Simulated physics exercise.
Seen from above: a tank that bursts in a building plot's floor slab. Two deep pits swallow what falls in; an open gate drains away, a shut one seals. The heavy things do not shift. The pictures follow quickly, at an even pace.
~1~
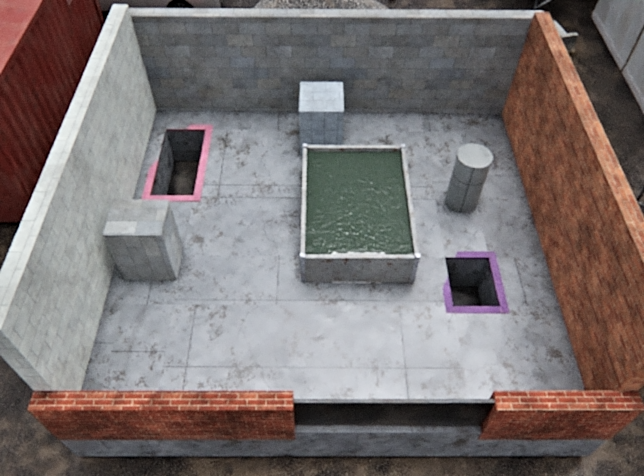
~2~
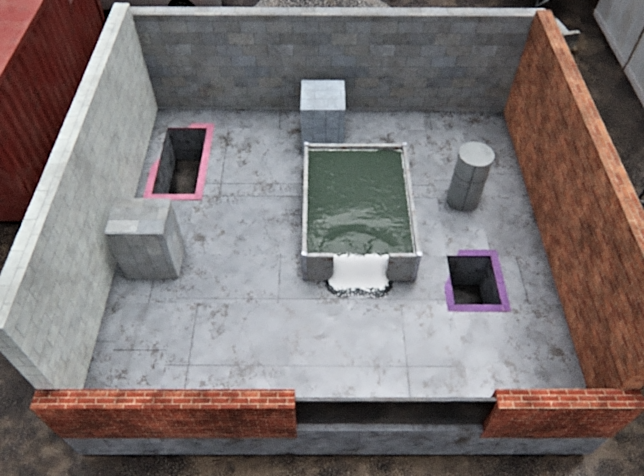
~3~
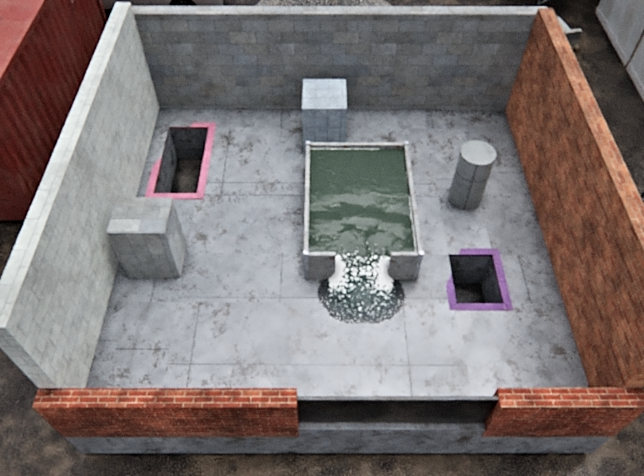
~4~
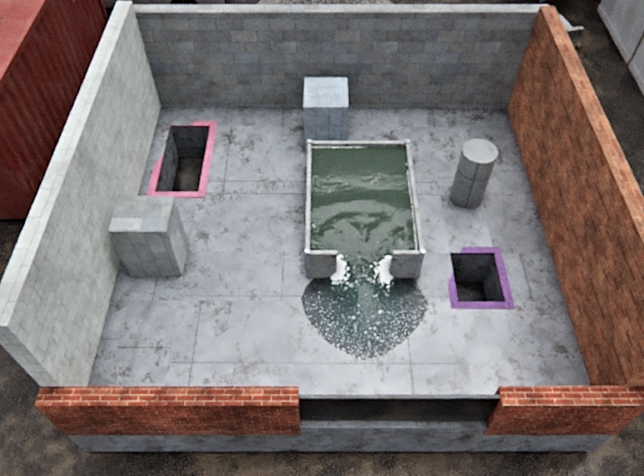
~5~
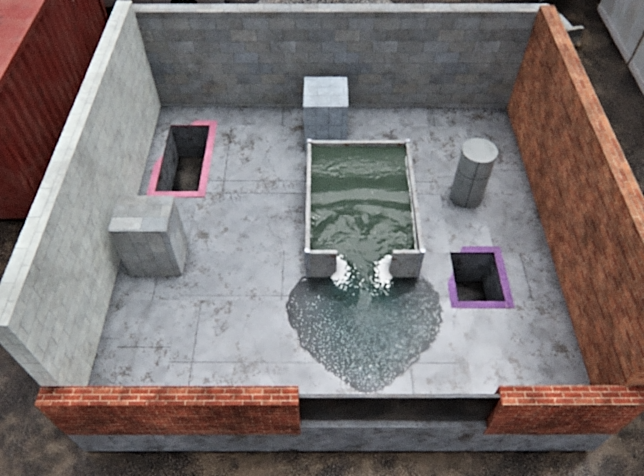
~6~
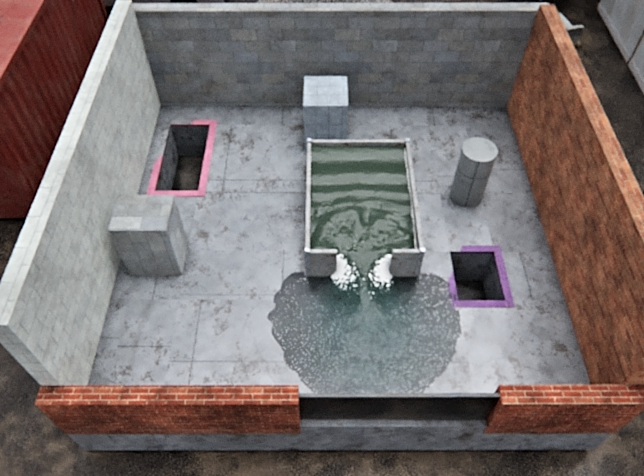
On a walled concrete floor with two square-cut pits, a raised tank of green water burst open at its front, and the water poured out and spread across the slab in a widening puddle.
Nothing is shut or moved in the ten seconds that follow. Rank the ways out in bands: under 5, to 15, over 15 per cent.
The gate takes under 5 %; the purple pit takes from 5 to 15 %; the pink pit takes under 5 %.
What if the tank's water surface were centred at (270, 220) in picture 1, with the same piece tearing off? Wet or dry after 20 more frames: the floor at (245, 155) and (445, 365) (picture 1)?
One after the other: Not flooded, under water.
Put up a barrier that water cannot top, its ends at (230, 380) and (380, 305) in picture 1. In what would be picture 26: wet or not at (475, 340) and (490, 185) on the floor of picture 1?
In that order: Wet, no water.
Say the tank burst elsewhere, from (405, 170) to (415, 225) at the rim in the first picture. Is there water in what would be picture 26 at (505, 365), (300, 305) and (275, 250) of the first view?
In turn: Awash, dry, not flooded.
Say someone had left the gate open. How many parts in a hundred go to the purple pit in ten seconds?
Roughly, in per cent: Purple 2.
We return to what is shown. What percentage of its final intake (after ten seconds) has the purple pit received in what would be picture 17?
Roughly 0 per cent.
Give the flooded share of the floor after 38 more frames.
Close to 60 %.
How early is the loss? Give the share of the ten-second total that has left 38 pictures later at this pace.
Near 35 in a hundred.
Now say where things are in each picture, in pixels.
In the first frame, still water in the tank at (357, 200).
In the second frame, water pours out at (360, 271) and has run to (331, 284).
In the third frame, the front is at (354, 318), out from the gap at (362, 270).
In the fourth frame, water pours out at (363, 269) and has run to (378, 350).
In the fifth frame, the front is at a hidden place, out from the gap at (363, 268).
In the sixth frame, the front is at a hidden place, out from the gap at (363, 267).
A moment on, water covers 20 % of the floor; the gate 0 %, the purple pit 0 %, the pink pit 0 %.
Next, water covers 25 % of the floor; the gate 0 %, the purple pit 0 %, the pink pit 0 %.
Then, water covers 40 % of the floor; the gate 0 %, the purple pit 0 %, the pink pit 0 %.
Later, water covers 60 % of the floor; the gate 0 %, the purple pit 4 %, the pink pit 1 %.
In the end, water covers 85 % of the floor; the gate 0 %, the purple pit 10 %, the pink pit 3 %.
